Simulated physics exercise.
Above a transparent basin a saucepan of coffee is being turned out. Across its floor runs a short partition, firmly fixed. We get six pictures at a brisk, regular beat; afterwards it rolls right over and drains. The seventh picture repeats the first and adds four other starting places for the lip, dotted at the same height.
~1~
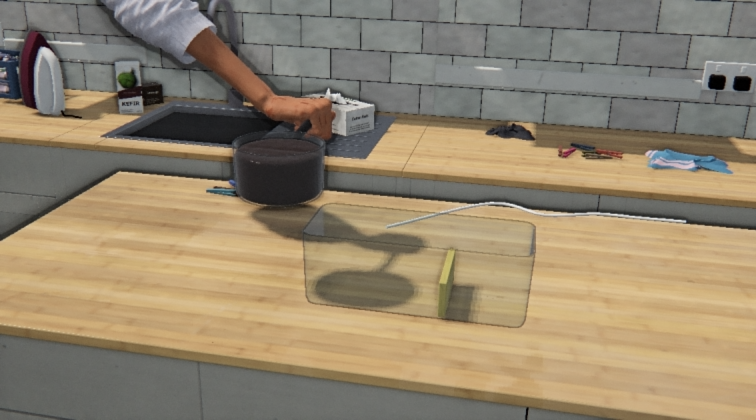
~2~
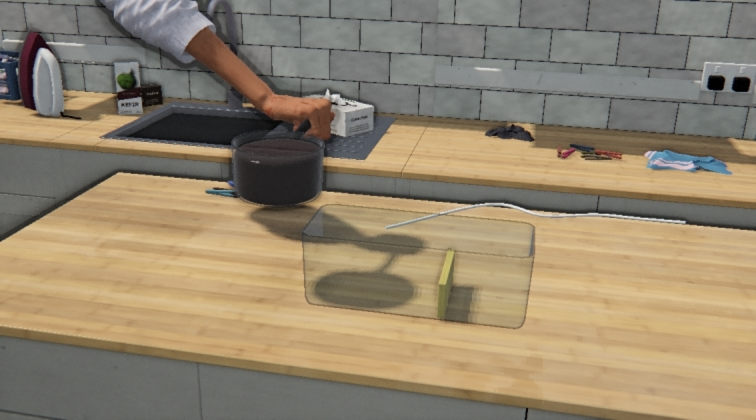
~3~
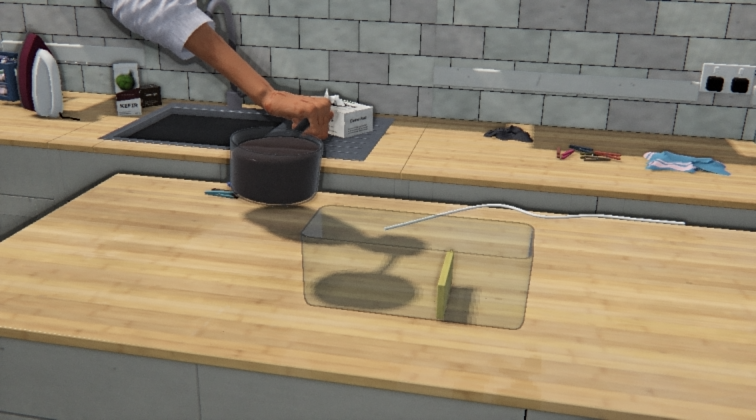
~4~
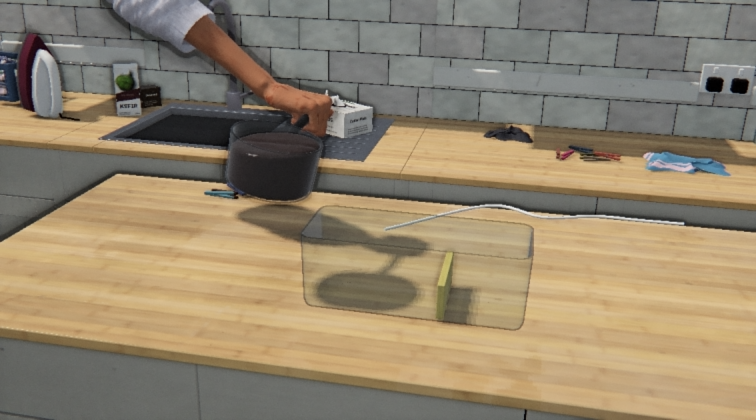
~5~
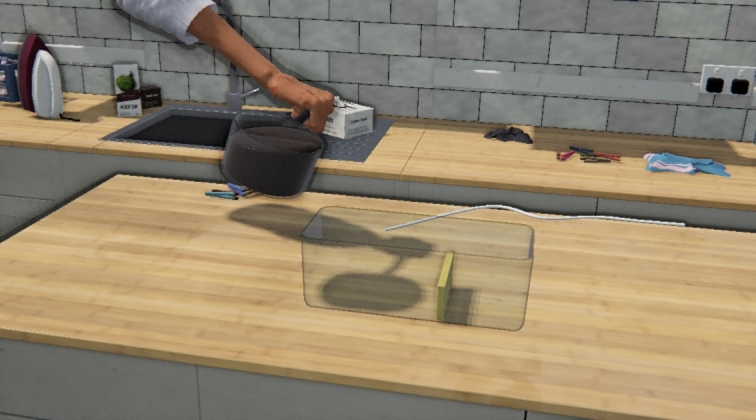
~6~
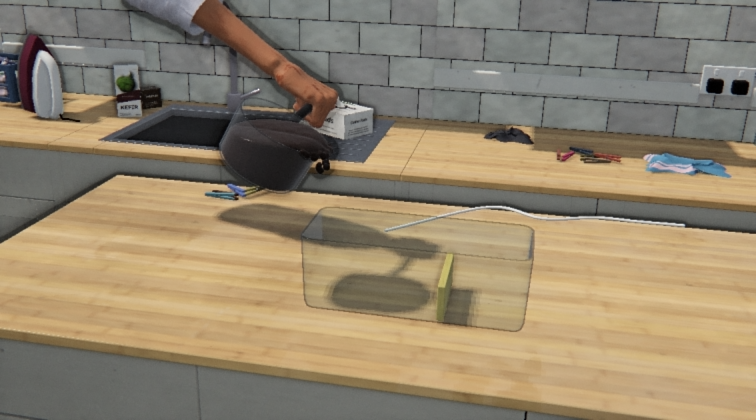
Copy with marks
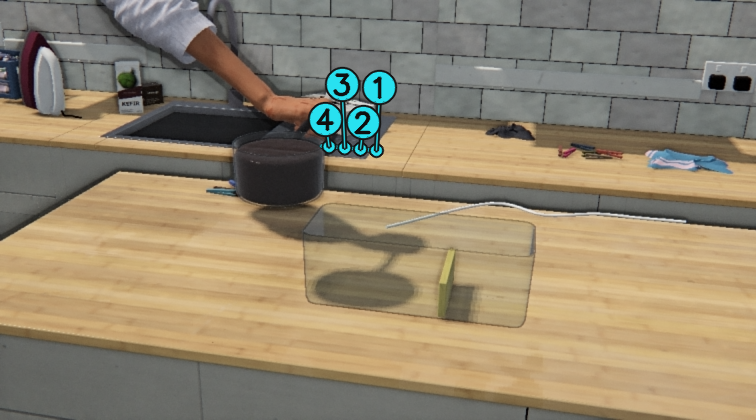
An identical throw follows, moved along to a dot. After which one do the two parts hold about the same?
1 beats the others.
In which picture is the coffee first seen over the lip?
Picture 5.
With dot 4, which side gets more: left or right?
The left side.
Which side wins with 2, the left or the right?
The left side.
In cyan, 1 at (376, 150); 2 at (360, 149); 3 at (344, 147); 4 at (329, 146).
With 1, about 54 % ends left of the wall and 45 % right of it.
With 2, about 88 % ends left of the wall and 11 % right of it.
With 3, about 97 % ends left of the wall and 2 % right of it.
With 4, about 93 % ends left of the wall and 7 % right of it.
